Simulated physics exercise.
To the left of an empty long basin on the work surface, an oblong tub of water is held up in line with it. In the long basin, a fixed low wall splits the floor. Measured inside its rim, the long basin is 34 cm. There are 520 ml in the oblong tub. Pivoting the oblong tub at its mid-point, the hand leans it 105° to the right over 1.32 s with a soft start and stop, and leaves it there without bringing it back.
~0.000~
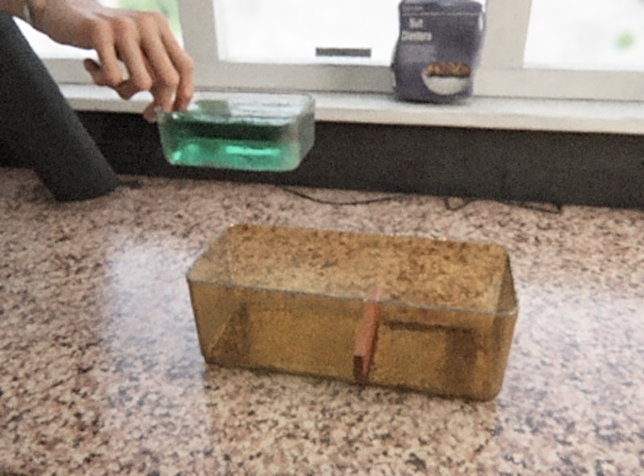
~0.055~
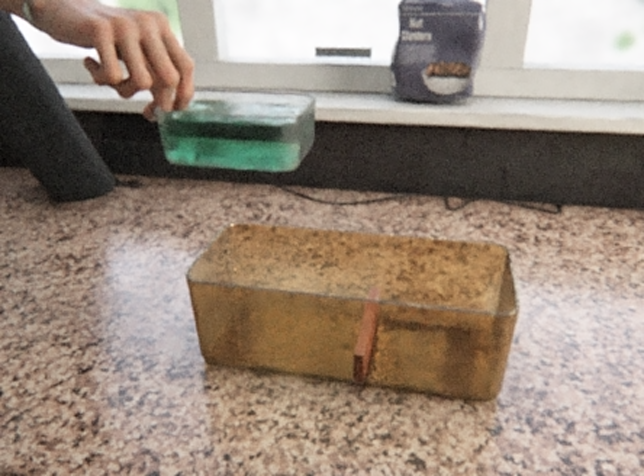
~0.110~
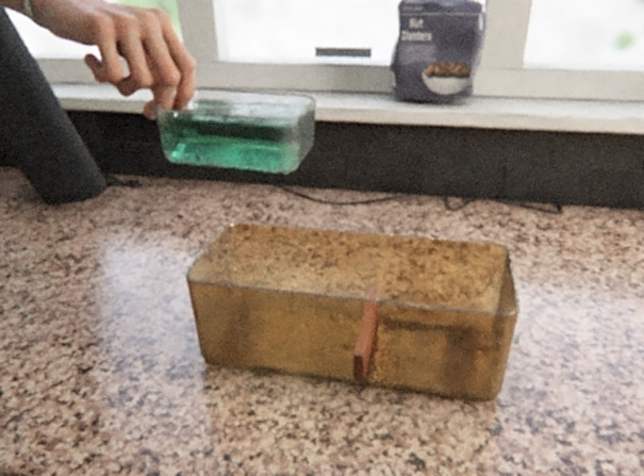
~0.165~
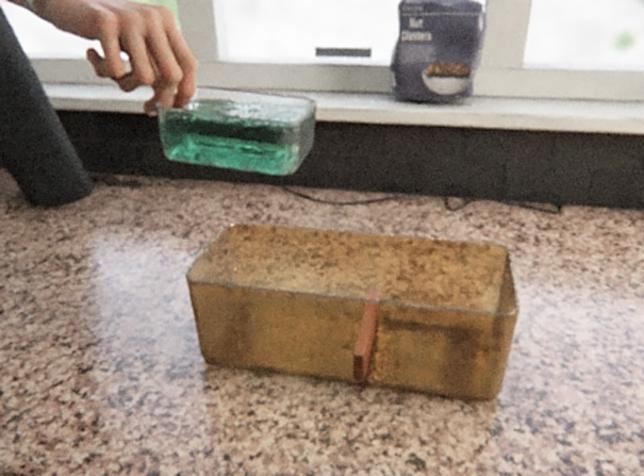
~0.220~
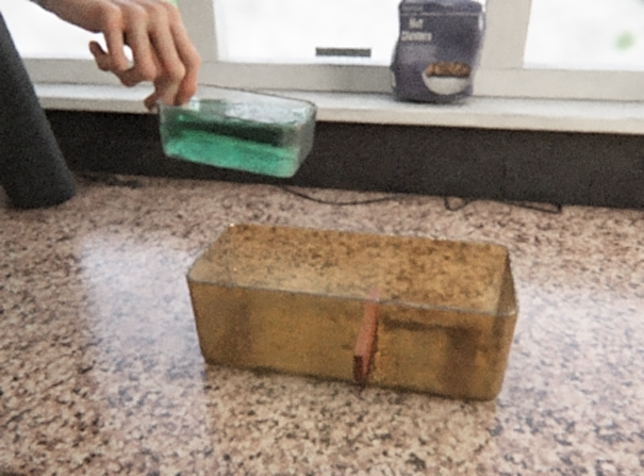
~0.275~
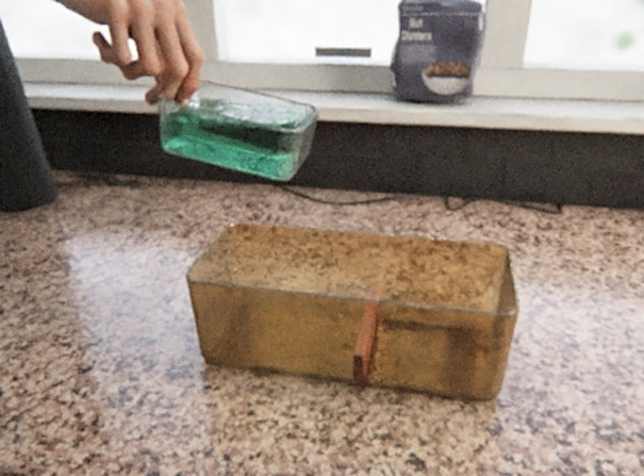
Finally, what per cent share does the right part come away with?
Roughly 62 per cent.
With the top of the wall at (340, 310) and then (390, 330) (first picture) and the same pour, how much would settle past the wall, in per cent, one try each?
75 % and 35 %.
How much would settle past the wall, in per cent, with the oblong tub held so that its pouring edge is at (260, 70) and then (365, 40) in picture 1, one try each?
15 then 80 %.
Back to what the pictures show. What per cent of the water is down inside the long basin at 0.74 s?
30 %, roughly.
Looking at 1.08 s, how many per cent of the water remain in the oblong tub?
Share remaining: Approx. 5 %.
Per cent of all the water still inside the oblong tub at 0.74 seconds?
I'd put it near 30 percent.
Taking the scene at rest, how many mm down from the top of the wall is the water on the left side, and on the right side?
On the left it's about 30 mm; on the right, about 22 mm.
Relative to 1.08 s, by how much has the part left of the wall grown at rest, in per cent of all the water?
It comes to near 10 per cent.
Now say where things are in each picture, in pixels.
It leans 0°; its right rim is at (306, 107); the water meets the walls at (178, 108) and (306, 113); the long basin's rim runs from (207, 249) to (514, 278); the wall's top is at (368, 319), in the first picture.
It leans 0°; its right rim is at (307, 108); the water meets the walls at (178, 108) and (306, 113), in the second picture.
It leans 2°; its right rim is at (307, 110); the water meets the walls at (178, 107) and (306, 114), in the third picture.
It leans 4°; its right rim is at (308, 113); the water meets the walls at (178, 107) and (308, 115), in the fourth picture.
It leans 7°; its right rim is at (309, 117); the water meets the walls at (179, 106) and (308, 115), in the fifth picture.
It leans 11°; its right rim is at (310, 121); the water meets the walls at (180, 106) and (310, 116), in the sixth picture.
Then, 0.74 s in, the tilt is 62° and 31 per cent is still to pour, 6 is left of the wall and 24 right of it.
Then, 1.08 s in, the tilt is 97° and 5 per cent is still to pour, 28 is left of the wall and 61 right of it.
Then, 1.43 s in, the tilt is 105° and 0 per cent is still to pour, 37 is left of the wall and 62 right of it.
Then, 1.82 s in, the tilt is 105° and 0 per cent is still to pour, 37 is left of the wall and 62 right of it.
Finally, 37 per cent lies left of the wall, 62 right of it and 1 outside.
